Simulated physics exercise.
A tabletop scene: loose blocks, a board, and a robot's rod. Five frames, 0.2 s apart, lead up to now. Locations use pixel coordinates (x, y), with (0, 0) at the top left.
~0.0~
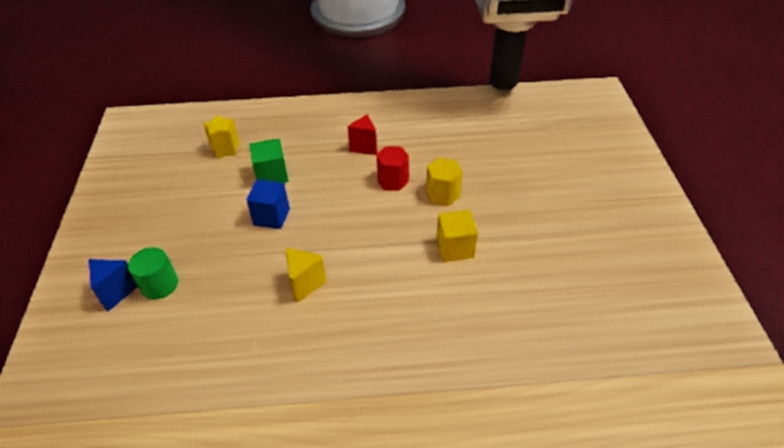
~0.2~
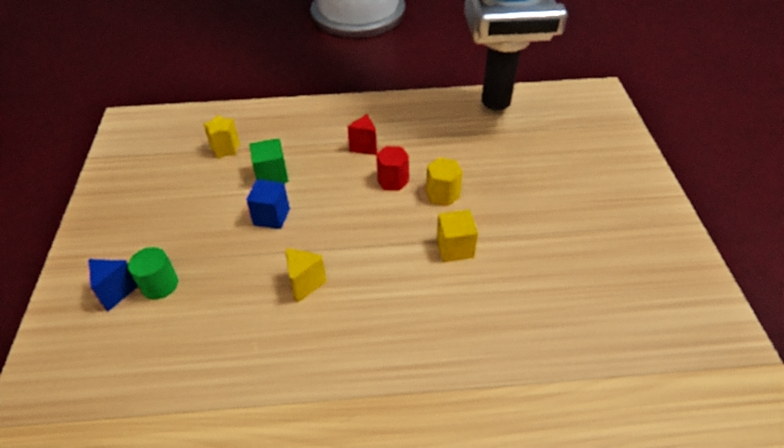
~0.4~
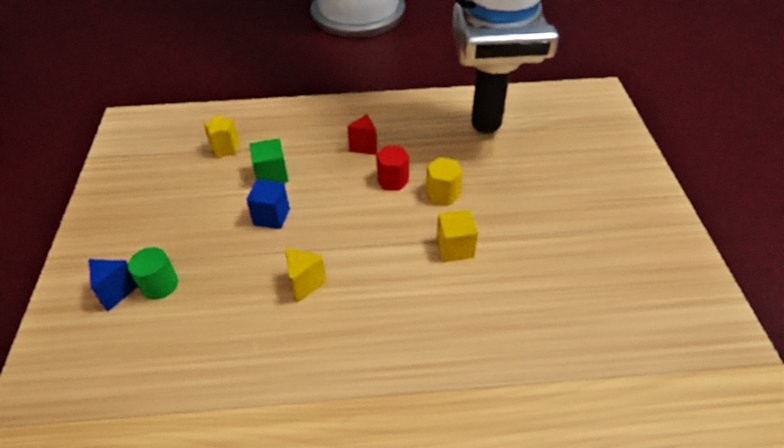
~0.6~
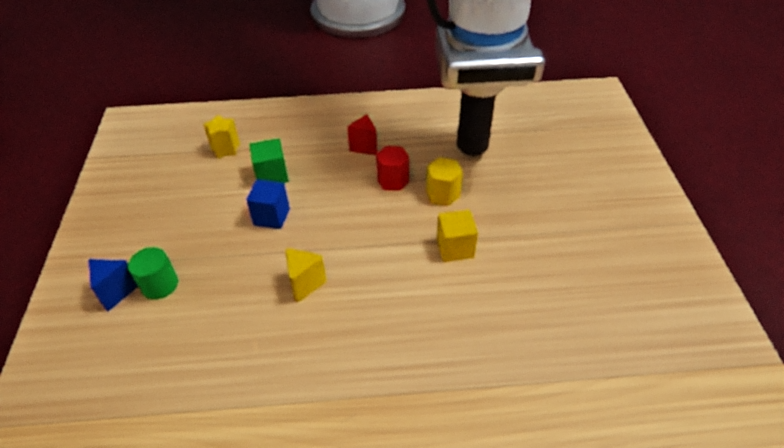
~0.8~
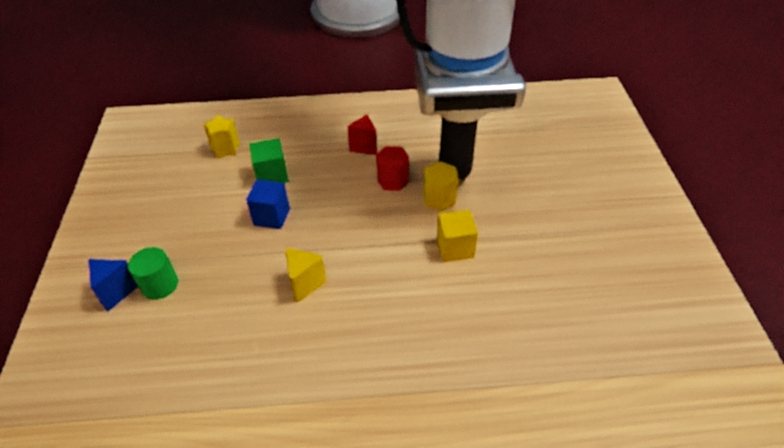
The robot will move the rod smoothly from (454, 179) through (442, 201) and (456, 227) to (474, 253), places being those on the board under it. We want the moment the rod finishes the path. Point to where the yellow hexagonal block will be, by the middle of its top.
It comes to (419, 203).
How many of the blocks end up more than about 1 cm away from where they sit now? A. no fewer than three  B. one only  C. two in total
The correct letter is C.
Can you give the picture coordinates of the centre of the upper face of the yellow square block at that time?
Its top middle will sit at (464, 254).
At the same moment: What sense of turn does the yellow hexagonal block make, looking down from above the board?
From above, the turn goes clockwise.
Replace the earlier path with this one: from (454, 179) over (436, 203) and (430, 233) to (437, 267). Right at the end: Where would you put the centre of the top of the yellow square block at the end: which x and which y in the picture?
It should be at about (476, 240).
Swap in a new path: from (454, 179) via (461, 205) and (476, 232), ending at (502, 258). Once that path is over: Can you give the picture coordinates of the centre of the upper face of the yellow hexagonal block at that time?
My best guess is (431, 189).
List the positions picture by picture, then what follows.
The first picture shows tip of the rod at (503, 83), middles of tops, red hexagonal block at (393, 155), yellow hexagonal block at (445, 169), yellow square block at (458, 223).
The second picture shows rod at (496, 102), nothing pushed.
The third picture shows rod at (486, 123), nothing pushed.
The fourth picture shows rod at (473, 146), nothing pushed.
The fifth picture shows rod at (455, 170), red hexagonal block at (393, 155), yellow hexagonal block at (441, 173), yellow square block at (458, 223).
The first path, step by step. One third of the way, rod at (443, 193); yellow hexagonal block at (423, 195), turned 15° clockwise.
Two thirds of the way, rod at (458, 220); yellow hexagonal block at (419, 203), turned 35° clockwise; yellow square block at (459, 230).
At the end, rod at (475, 245); red hexagonal block unmoved; yellow hexagonal block at (419, 203), turned 35° clockwise; yellow square block at (464, 254), turned 45° clockwise.
